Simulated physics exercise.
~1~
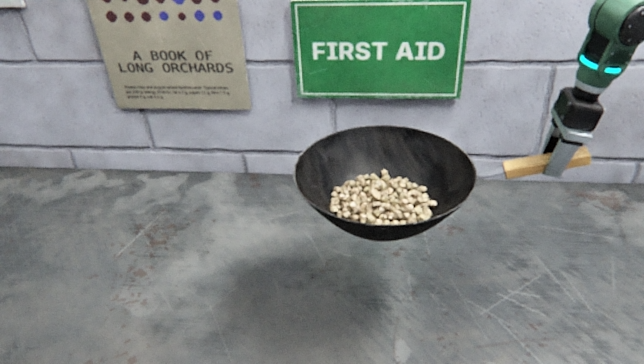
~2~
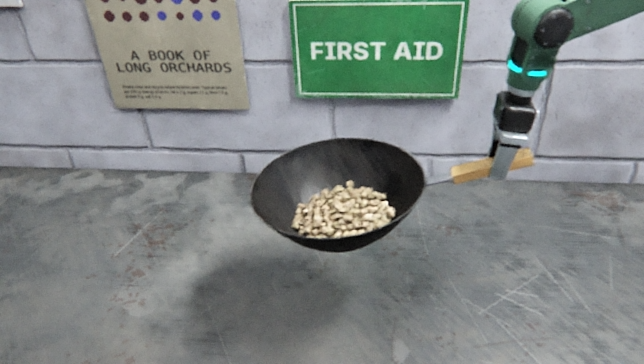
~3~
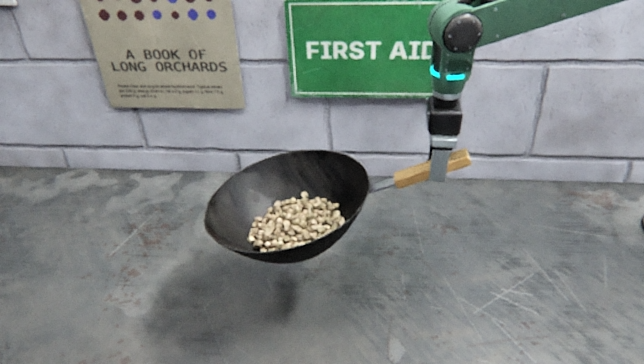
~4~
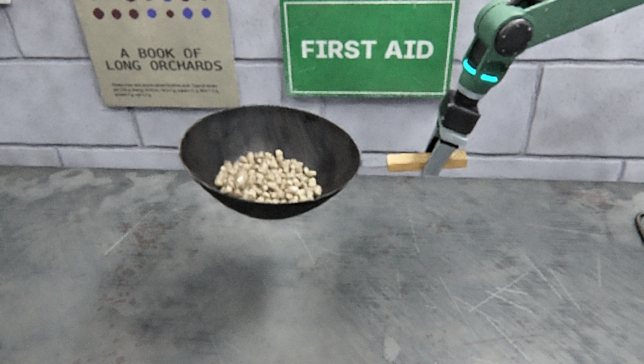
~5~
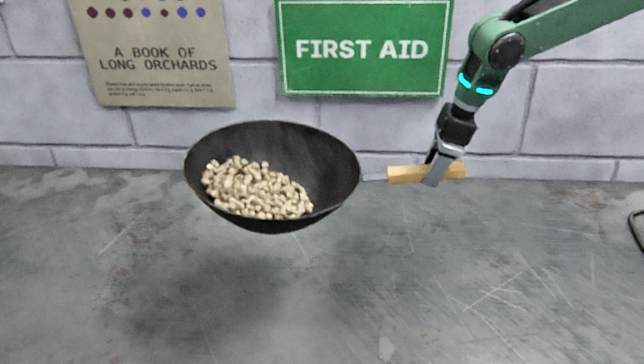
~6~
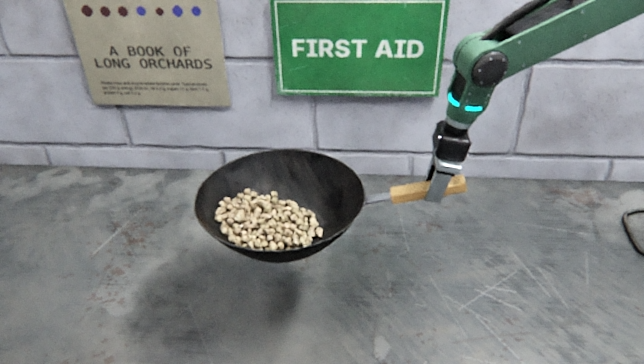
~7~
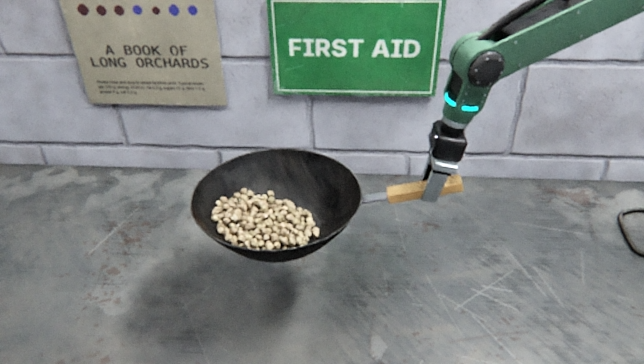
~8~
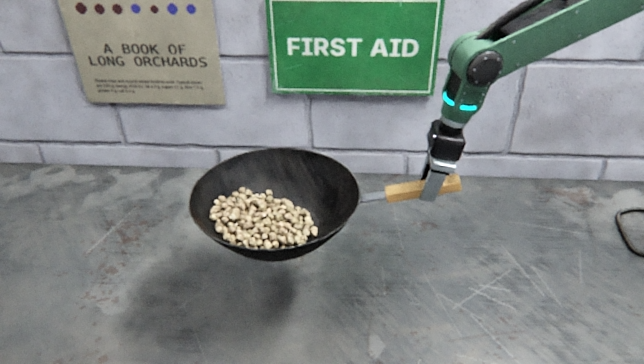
A green and black robot arm holds a dark wok by its wooden handle above a scratched grey tabletop, seen from the front and slightly above. Pale pebbles sit heaped in the wok, and behind it a white block wall carries a beige orchard book poster and a green first aid sign. The arm carries the wok left as it dips and leans, then lifts it a little while still moving left. The wok straightens and sinks slightly, its pebbles shifting inside. Finally it hangs still and upright, with the pebbles still piled inside and none seen on the table.
